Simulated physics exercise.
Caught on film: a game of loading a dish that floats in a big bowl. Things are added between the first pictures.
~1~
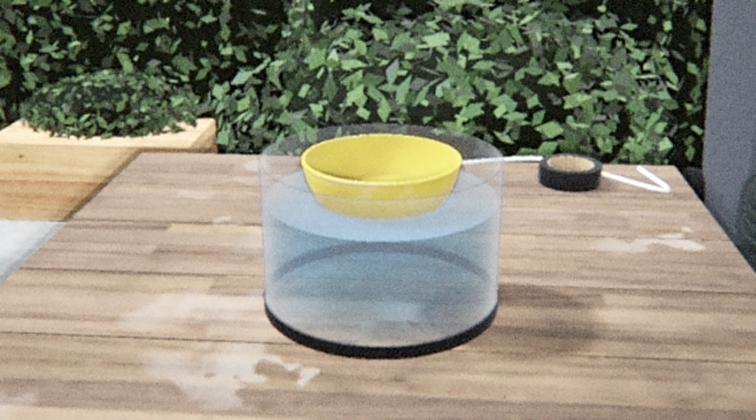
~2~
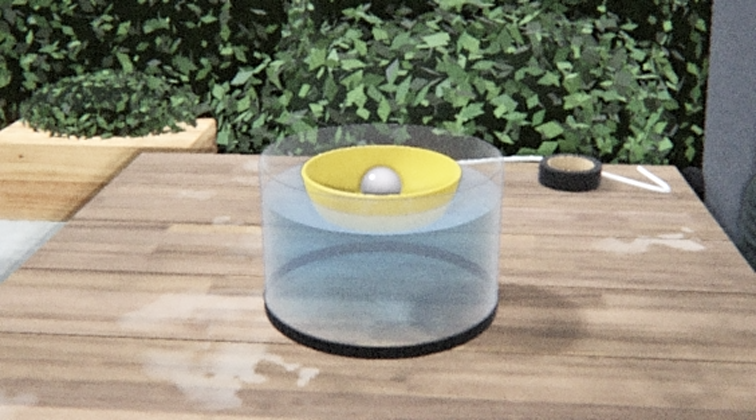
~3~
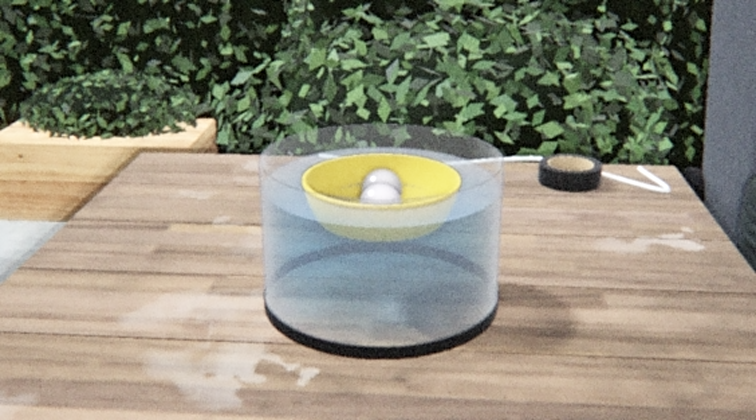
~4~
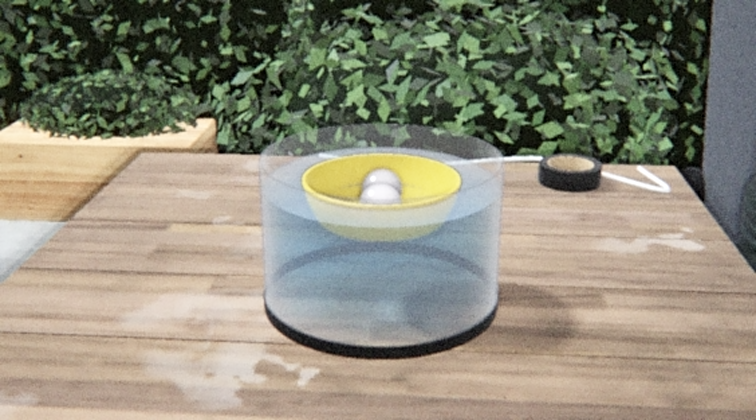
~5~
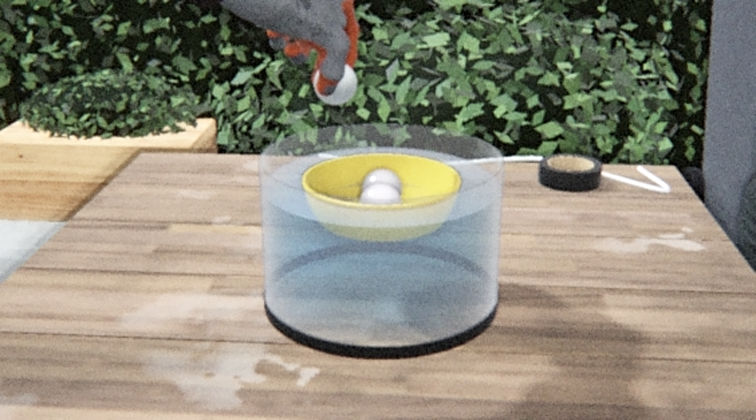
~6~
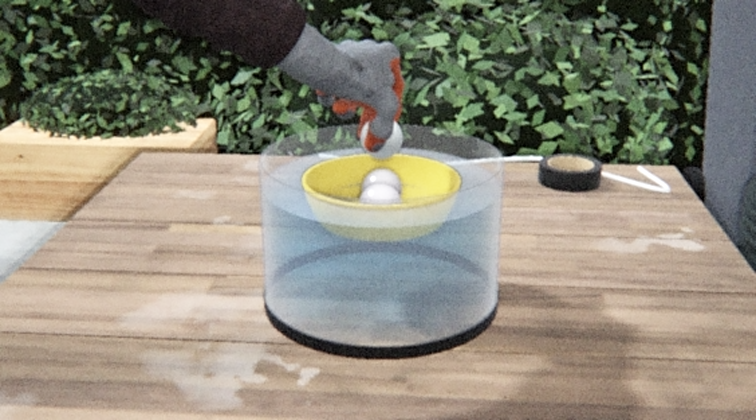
A gloved hand brings another ball over the yellow dish floating with two balls aboard.
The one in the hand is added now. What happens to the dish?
It floods and sinks.
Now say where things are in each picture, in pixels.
The first picture shows dish (382, 159) empty; most of its side above the surface.
The second picture shows dish (381, 171) with one aboard; about half of its side above the surface.
The third picture shows dish (381, 179) with two aboard; hardly any of its side above the surface.
The fourth picture shows dish (381, 179) with two aboard; hardly any of its side above the surface.
The fifth picture shows dish (381, 179) with two aboard; hardly any of its side above the surface; the next steel ball in the hand at (336, 83).
The sixth picture shows dish (381, 179) with two aboard; hardly any of its side above the surface; the next steel ball in the hand at (382, 138).
Next, the steel ball is in and the dish dips.
After that, water pours in over its edge.
Finally, the dish lies on the bottom with its load.
